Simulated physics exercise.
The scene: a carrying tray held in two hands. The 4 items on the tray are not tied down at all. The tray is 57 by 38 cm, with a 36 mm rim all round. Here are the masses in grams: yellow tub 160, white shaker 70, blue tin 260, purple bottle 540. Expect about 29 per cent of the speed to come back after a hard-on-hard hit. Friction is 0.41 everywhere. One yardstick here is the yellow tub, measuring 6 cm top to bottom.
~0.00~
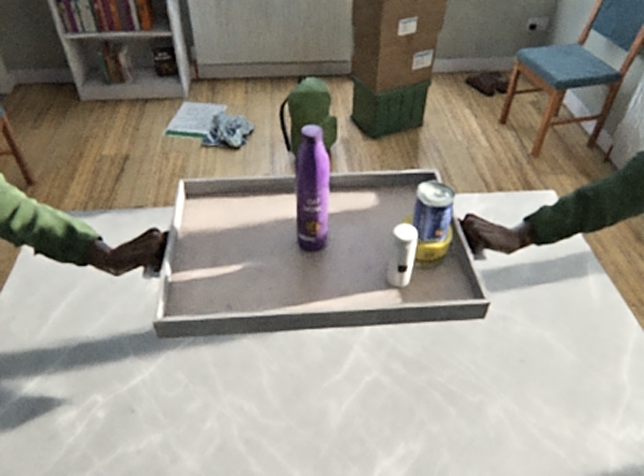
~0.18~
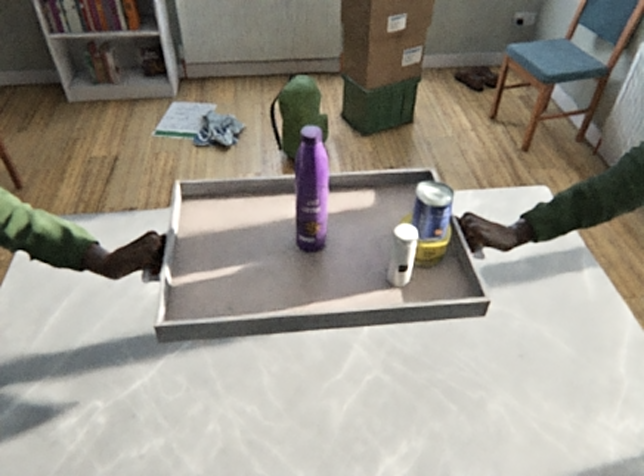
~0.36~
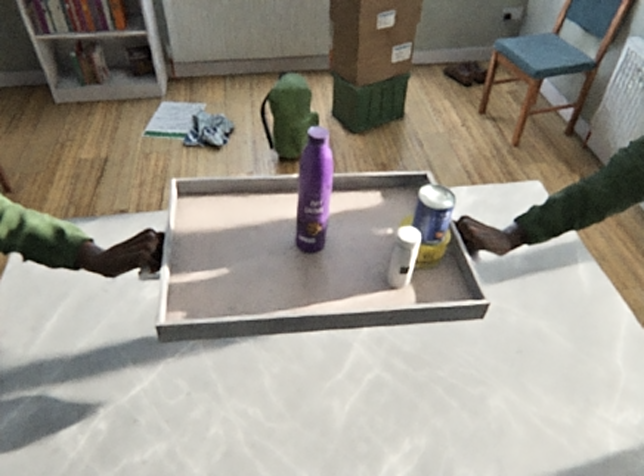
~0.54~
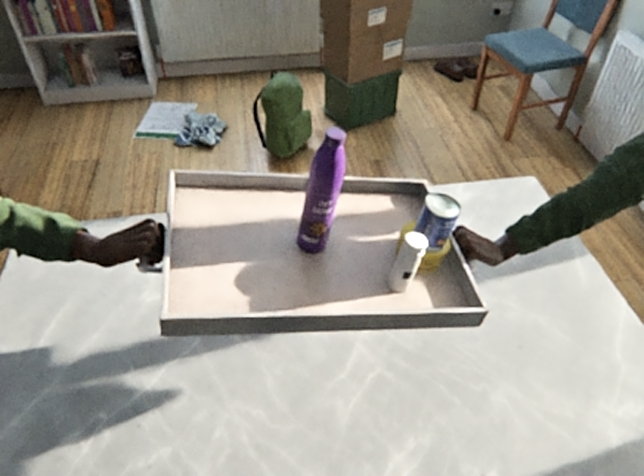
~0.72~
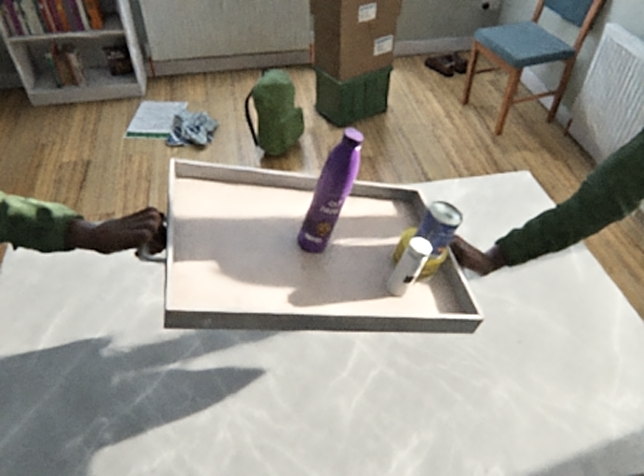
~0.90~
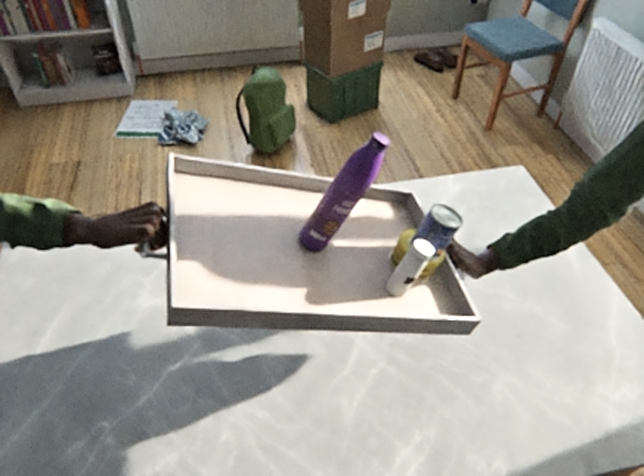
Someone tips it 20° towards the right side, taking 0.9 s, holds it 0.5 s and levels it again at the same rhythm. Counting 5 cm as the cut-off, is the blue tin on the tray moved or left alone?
Oh, that one gets away.
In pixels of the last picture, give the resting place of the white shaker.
My guess is roughly (443, 268).
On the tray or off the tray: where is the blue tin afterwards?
When everything stops, the blue tin is out of bounds.
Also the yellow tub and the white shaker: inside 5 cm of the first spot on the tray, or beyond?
Here the yellow tub is left in place, and the white shaker moves off.
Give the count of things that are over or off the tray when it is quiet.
Total: 3.
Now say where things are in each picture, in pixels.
In the first picture, tray level; blue tin (432, 213).
In the second picture, tray level; purple bottle (312, 192).
In the third picture, tilt 3°, right edge down; white shaker (403, 258); purple bottle (314, 193).
In the fourth picture, tilt 10°, right edge down; white shaker (407, 264).
In the fifth picture, tilt 16°, right edge down; purple bottle (331, 193).
In the sixth picture, tilt 20°, right edge down; blue tin (436, 232); white shaker (409, 269).
By 1.20 s, tilt 20°, right edge down; blue tin rocked 5° off its seat near (453, 238); purple bottle on its side; white shaker rocked 46° off its seat.
By 1.50 s, tilt 20°, right edge down; blue tin now off the tray; purple bottle on its side; white shaker rocked 73° off its seat.
By 2.20 s, tilt 2°, right edge down; purple bottle on its side; white shaker rocked 72° off its seat; yellow tub 2 cm from its spot.
When it is over (4.8 s), off the tray, blue tin; lying over on the tray, white shaker and purple bottle; yellow tub within 5 cm of the start. End places, in pixels of the last picture, blue tin near (527, 311).
